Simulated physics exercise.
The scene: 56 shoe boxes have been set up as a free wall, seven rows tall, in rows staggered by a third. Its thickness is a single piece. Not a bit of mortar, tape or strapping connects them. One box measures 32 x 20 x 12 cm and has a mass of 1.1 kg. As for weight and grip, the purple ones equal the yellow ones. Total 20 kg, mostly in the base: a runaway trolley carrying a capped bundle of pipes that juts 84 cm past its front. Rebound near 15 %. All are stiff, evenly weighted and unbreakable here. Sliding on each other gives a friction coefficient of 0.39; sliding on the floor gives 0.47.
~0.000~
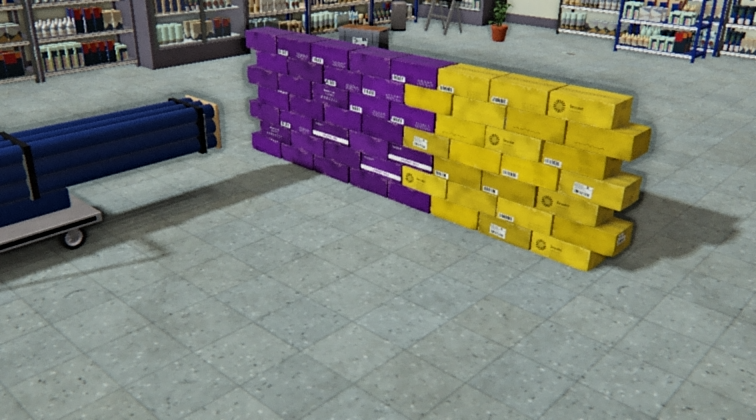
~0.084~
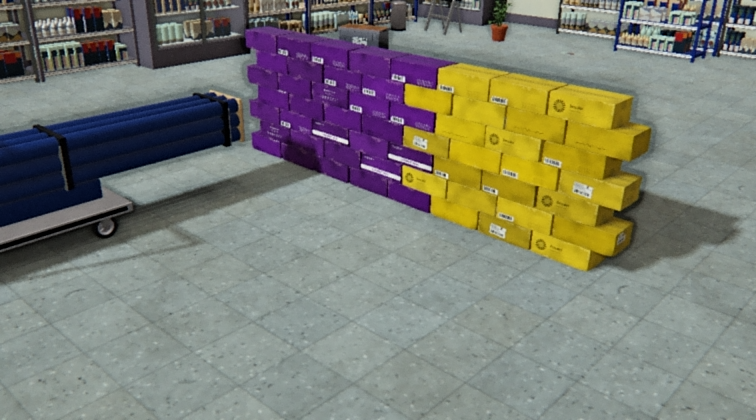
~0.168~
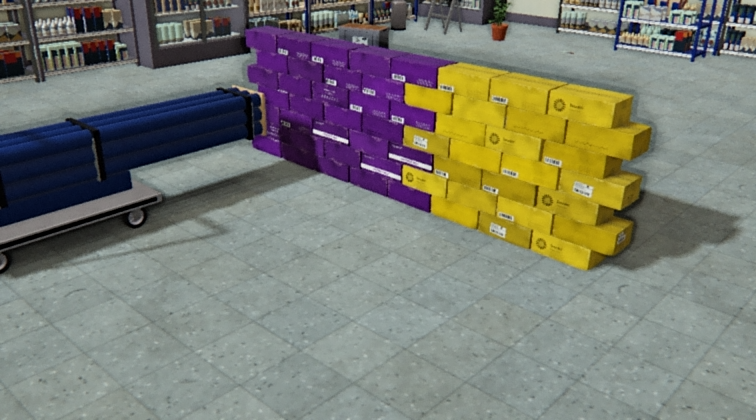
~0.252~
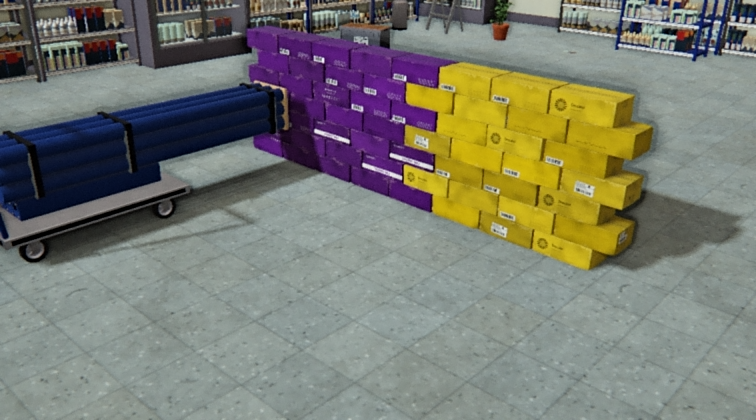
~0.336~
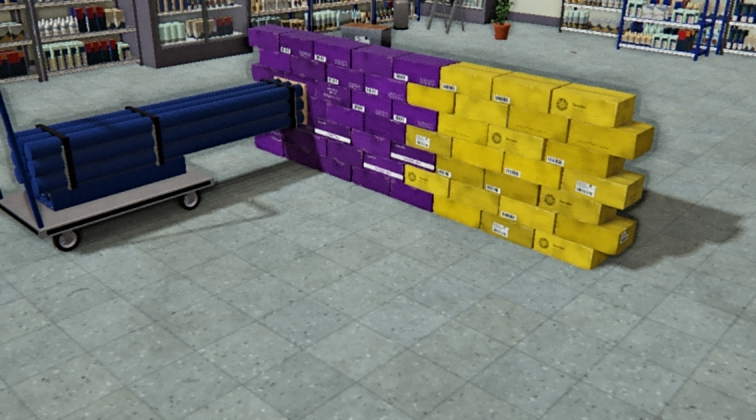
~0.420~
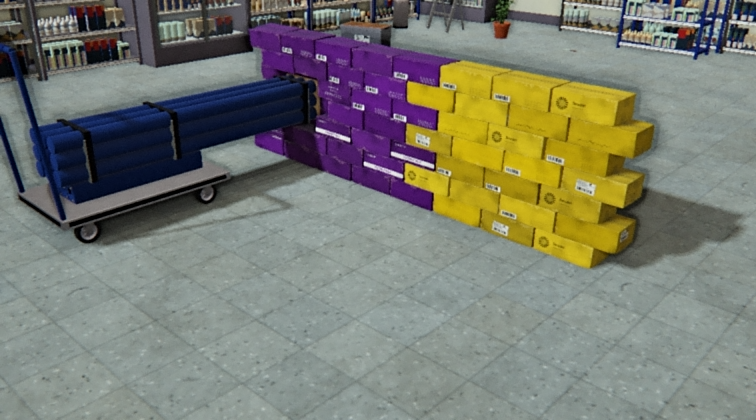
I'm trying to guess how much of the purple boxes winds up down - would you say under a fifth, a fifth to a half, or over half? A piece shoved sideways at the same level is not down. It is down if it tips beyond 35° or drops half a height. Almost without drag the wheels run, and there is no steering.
I'd say a fifth to a half.
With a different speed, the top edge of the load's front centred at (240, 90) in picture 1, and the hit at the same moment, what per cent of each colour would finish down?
You'd end up with purple at 40 per cent down and yellow at 0 per cent.
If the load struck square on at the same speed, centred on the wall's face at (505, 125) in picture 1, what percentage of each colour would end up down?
In that case you'd see purple at 0 per cent and yellow at 30 per cent down.
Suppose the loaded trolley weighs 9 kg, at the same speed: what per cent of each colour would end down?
In that case purple comes to 40 and yellow to 0 percent.
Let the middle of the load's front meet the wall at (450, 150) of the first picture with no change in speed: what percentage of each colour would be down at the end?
That would leave purple at 30 % and yellow at 30 %.
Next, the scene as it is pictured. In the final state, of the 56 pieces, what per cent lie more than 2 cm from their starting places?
35 percent.
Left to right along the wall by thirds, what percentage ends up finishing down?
From the left: 40, then 0, then 0 percent.
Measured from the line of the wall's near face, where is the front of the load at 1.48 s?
95 cm past it.
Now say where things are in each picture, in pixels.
In the first picture (pixels give the middle of a visible side), load (210, 120) 64 cm short of the wall; top purple box (329, 57); top yellow box (580, 110); none has stirred.
In the second picture, load (234, 114) 47 cm short of the wall; top purple box (329, 56).
In the third picture, load (257, 108) 30 cm short of the wall; top purple box (329, 56).
In the fourth picture, load (280, 103) 13 cm short of the wall; top purple box (330, 56).
In the fifth picture, load (300, 98) 30 mm into the wall's line; top purple box (331, 55); movement in 6 of them.
In the sixth picture, load (313, 94) 14 cm into the wall's line; top purple box (332, 54) 11 mm from its place; top yellow box (583, 107); steepest lean 6°, the box at (264, 41); movement in 12 of them.
After 0.52 s, load 26 cm past the wall's line, still rolling; none of the 32 purple boxes down (0 of 56 in all colours); top purple box 30 mm from its place.
After 0.72 s, load 46 cm past the wall's line, still rolling; 8 of the 32 purple boxes down (8 of 56 in all colours); top purple box 8 cm from its place.
After 1.02 s, load 74 cm past the wall's line, still rolling; 8 of the 32 purple boxes down (8 of 56 in all colours); top purple box 5° from how it stood.
After 1.48 s, load 96 cm past the wall's line, still rolling; 9 of the 32 purple boxes down (9 of 56 in all colours); top purple box 13 cm from its place.
In the end (2.3 s), load 94 cm past the wall's line, stopped; 9 of the 32 purple boxes down (9 of 56 in all colours); top purple box 13 cm from its place; top yellow box unmoved. That is 28 per cent. From the last view, middles, top purple box near (348, 48), top yellow box near (593, 103).
